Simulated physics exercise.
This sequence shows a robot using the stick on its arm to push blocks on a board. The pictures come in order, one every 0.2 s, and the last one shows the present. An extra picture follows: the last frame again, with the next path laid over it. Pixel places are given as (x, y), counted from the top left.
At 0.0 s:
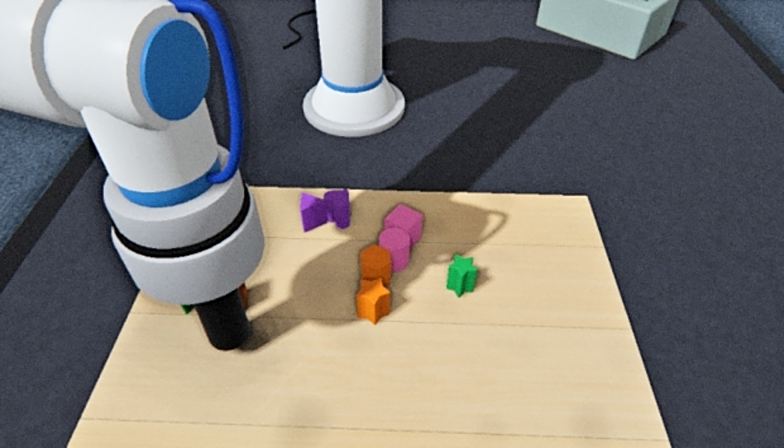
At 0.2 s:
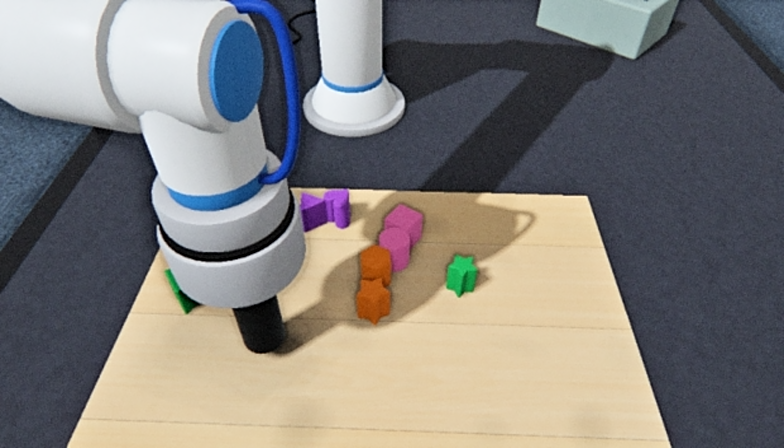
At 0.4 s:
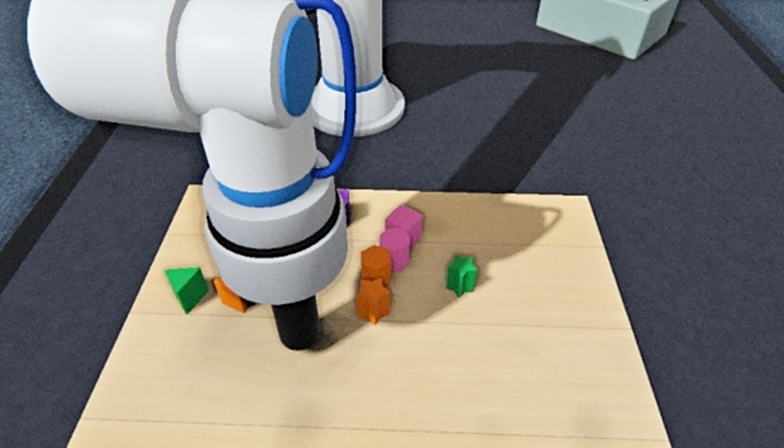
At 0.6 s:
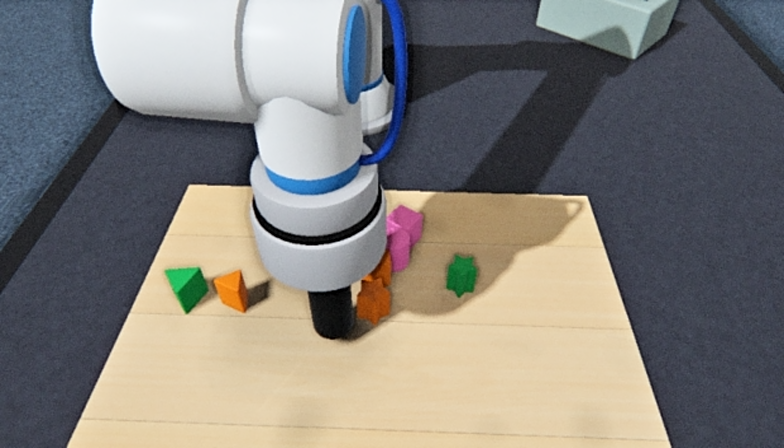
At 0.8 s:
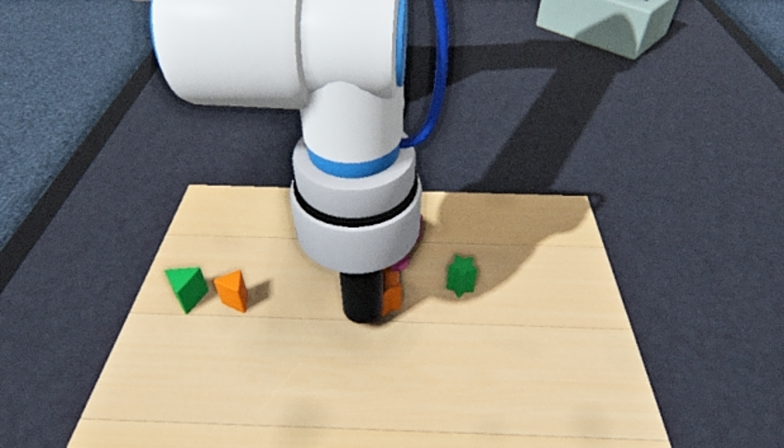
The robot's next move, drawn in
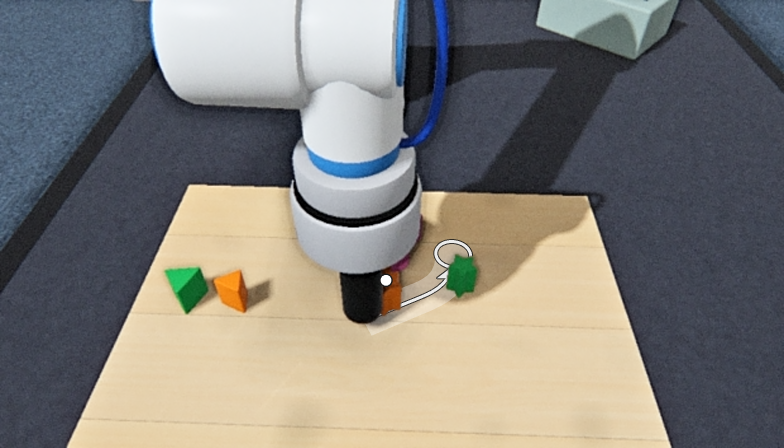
The footage shows a robot arm moving its black stick rightward across a wooden board, past green and orange wedge-shaped blocks, until it is beside the orange star-shaped block, while the green star-shaped block farther right stays still.
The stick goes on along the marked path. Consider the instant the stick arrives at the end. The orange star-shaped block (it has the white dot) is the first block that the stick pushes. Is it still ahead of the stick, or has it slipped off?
Pushed ahead.
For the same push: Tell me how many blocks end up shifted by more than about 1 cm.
Here I'd predict two blocks moving more than 1 cm.
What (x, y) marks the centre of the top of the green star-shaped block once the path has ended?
If I read the scene right, the answer is (482, 255).
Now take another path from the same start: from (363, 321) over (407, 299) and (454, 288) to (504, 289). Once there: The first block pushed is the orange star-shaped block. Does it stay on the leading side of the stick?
Looking at the end of the path, the orange star-shaped block has slipped free of the stick.
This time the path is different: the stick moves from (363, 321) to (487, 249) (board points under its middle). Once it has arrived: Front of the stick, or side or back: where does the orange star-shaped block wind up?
Pushed along.
Path on the board, from (363, 321) over (405, 304) and (442, 285) to (453, 254); the dot is on the orange star-shaped block.
What follows on the original path. One third of the way, stick at (407, 291); orange star-shaped block at (425, 261).
Two thirds of the way, stick at (444, 272); orange star-shaped block at (454, 240), turned 25° anticlockwise; green star-shaped block at (475, 260), turned 40° clockwise.
At the end, stick at (455, 242); orange six-sided block in place; orange star-shaped block at (466, 213), turned 20° anticlockwise; green star-shaped block at (482, 255), turned 75° clockwise.
